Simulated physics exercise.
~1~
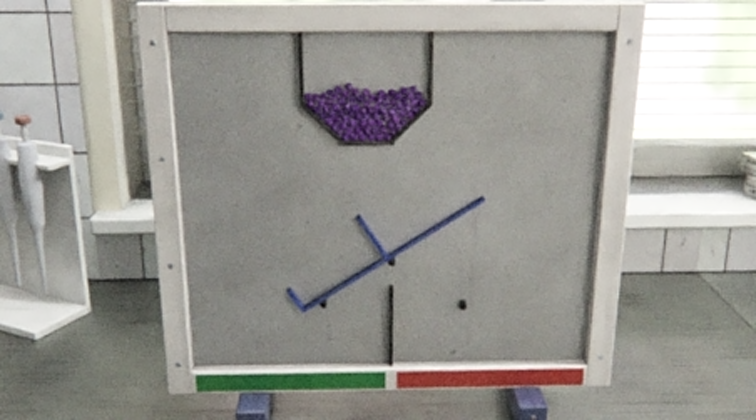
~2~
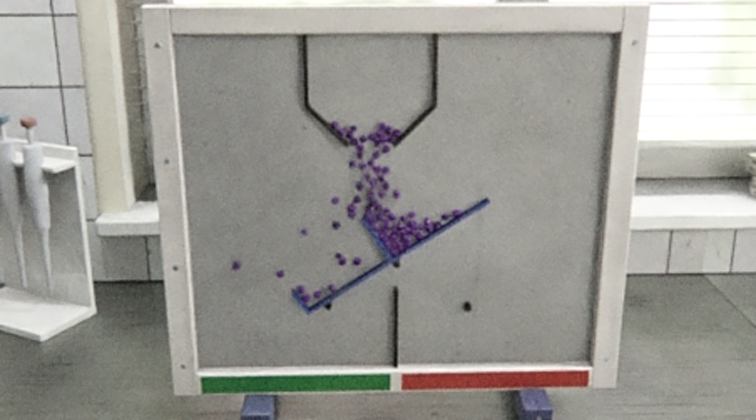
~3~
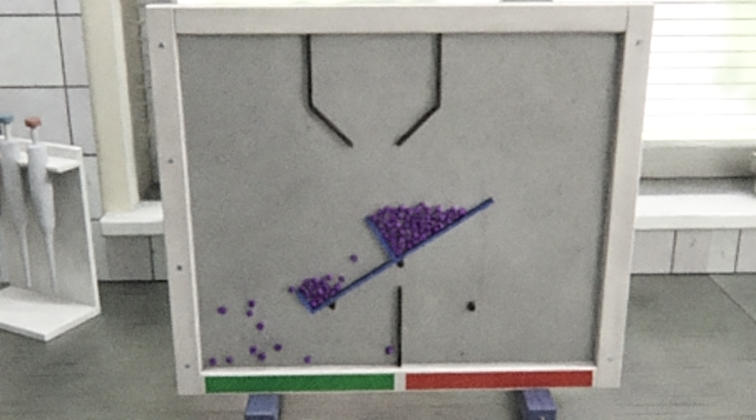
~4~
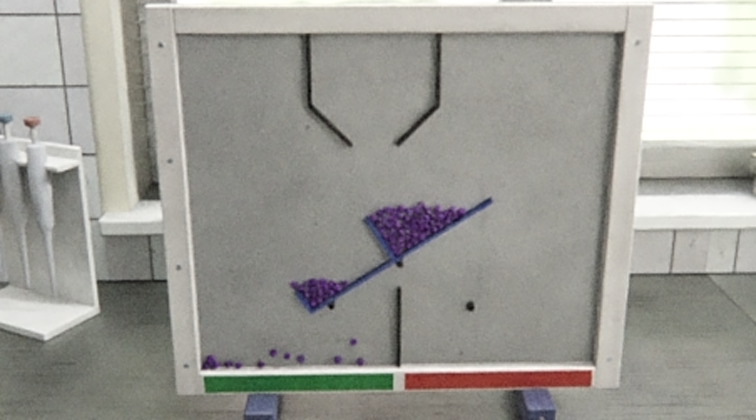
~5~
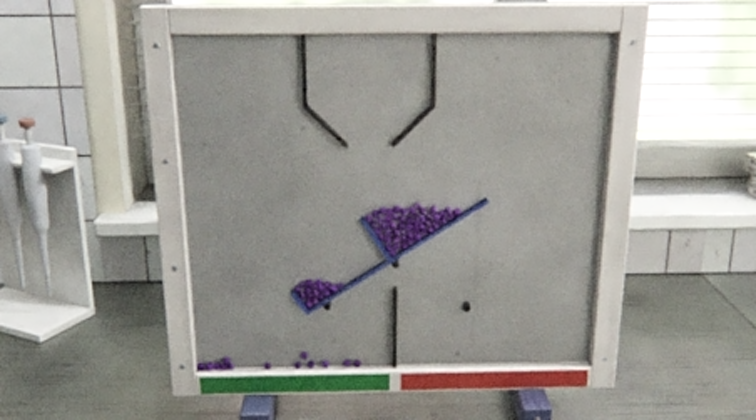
At the start, a hopper full of small purple beads hangs above a blue tray that slopes down to the left, with a green bin and a red bin below. The hopper opens and the beads pour onto the tray, most piling against its upright middle divider. Some spill over to the tray's lower left end and collect behind its raised lip, while a few drop toward the green bin. The tray keeps its tilt as the hopper empties. Finally, most beads rest on the tray in two heaps, a smaller share lies in the green bin, and the red bin looks empty.
